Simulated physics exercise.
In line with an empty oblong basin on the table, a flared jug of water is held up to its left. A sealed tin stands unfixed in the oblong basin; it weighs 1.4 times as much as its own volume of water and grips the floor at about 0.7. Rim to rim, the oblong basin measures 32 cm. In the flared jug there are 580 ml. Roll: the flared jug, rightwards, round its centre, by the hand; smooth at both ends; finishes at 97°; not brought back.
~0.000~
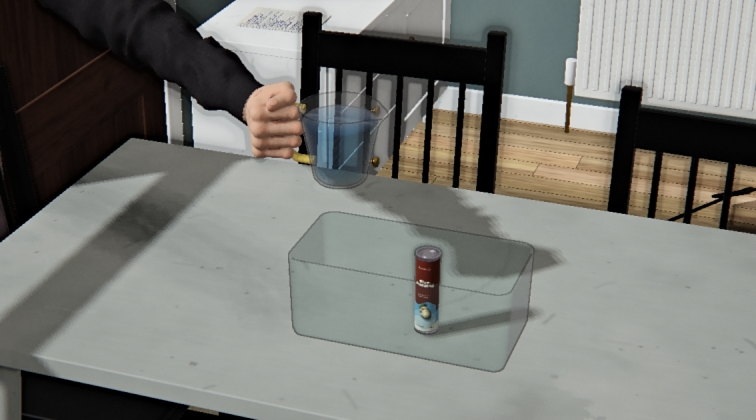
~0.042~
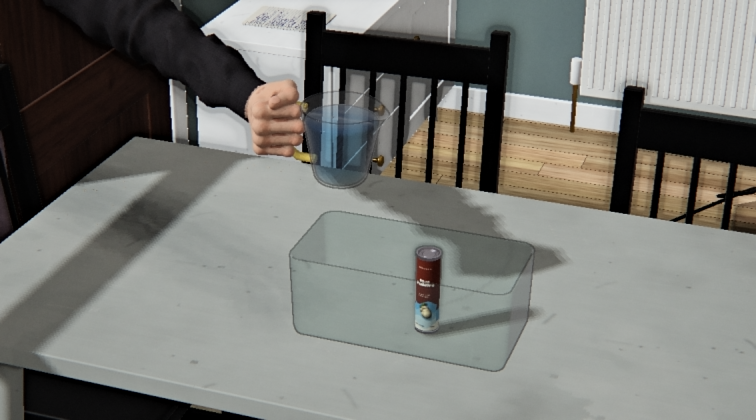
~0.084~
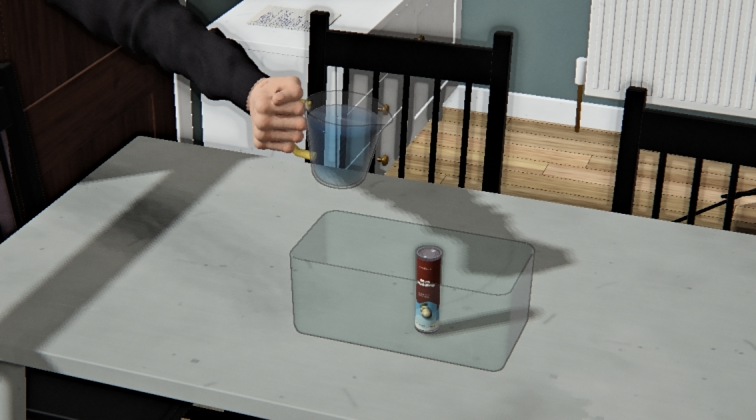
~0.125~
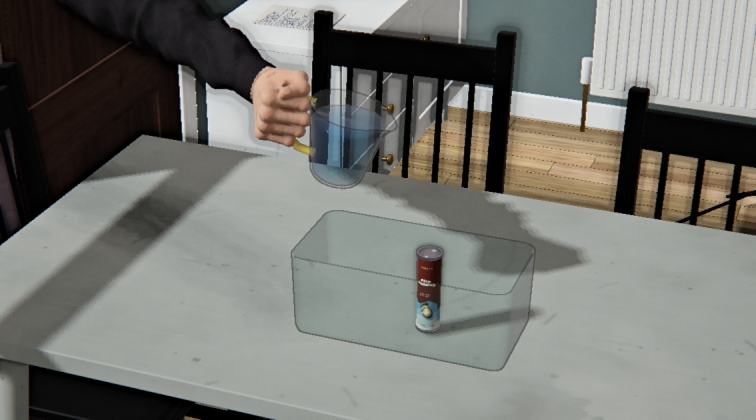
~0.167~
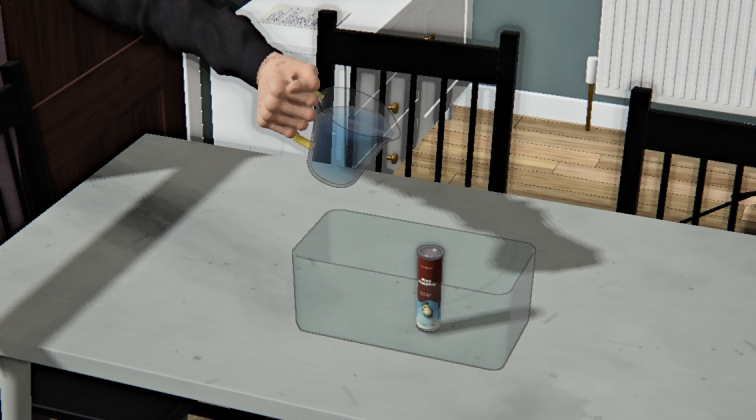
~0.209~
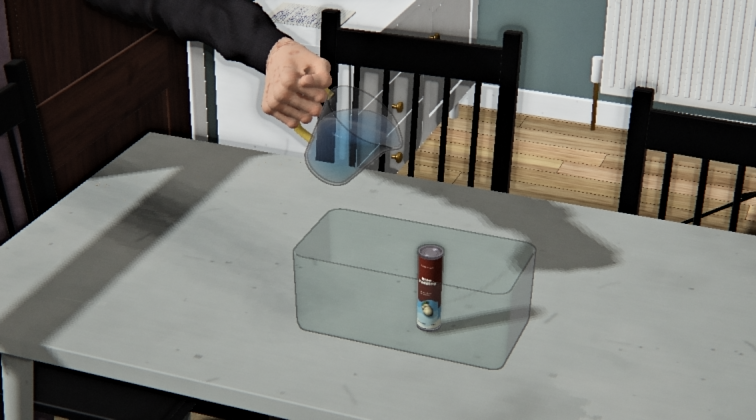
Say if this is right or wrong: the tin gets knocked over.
Right, it gets knocked over.
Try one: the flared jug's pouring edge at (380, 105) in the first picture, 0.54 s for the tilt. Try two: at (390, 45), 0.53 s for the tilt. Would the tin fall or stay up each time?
Try 1: Tipped over; try 2: Still standing.
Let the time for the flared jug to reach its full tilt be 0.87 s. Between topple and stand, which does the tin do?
So the tin will hold steady.
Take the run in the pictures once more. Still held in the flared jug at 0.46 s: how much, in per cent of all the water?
Near 46 in a hundred.
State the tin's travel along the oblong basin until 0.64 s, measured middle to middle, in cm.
Near 0 cm.
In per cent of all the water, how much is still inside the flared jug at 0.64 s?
I reckon near 10 per cent still sits there.
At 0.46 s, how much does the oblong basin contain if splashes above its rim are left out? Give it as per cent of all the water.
Roughly 18 per cent.
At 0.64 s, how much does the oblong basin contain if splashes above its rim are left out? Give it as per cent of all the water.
The share is close to 74 percent.
After 0.46 s the tilt is 92° and 46 per cent is still to pour; the tin stands where it began.
After 0.64 s the tilt is 97° and 10 per cent is still to pour; the tin stands where it began.
After 0.82 s the tilt is 97° and 1 per cent is still to pour; the tin leans 25°.
After 1.03 s the tilt is 97° and 0 per cent is still to pour; the tin lies on its side.
In the end the tin lies on its side.
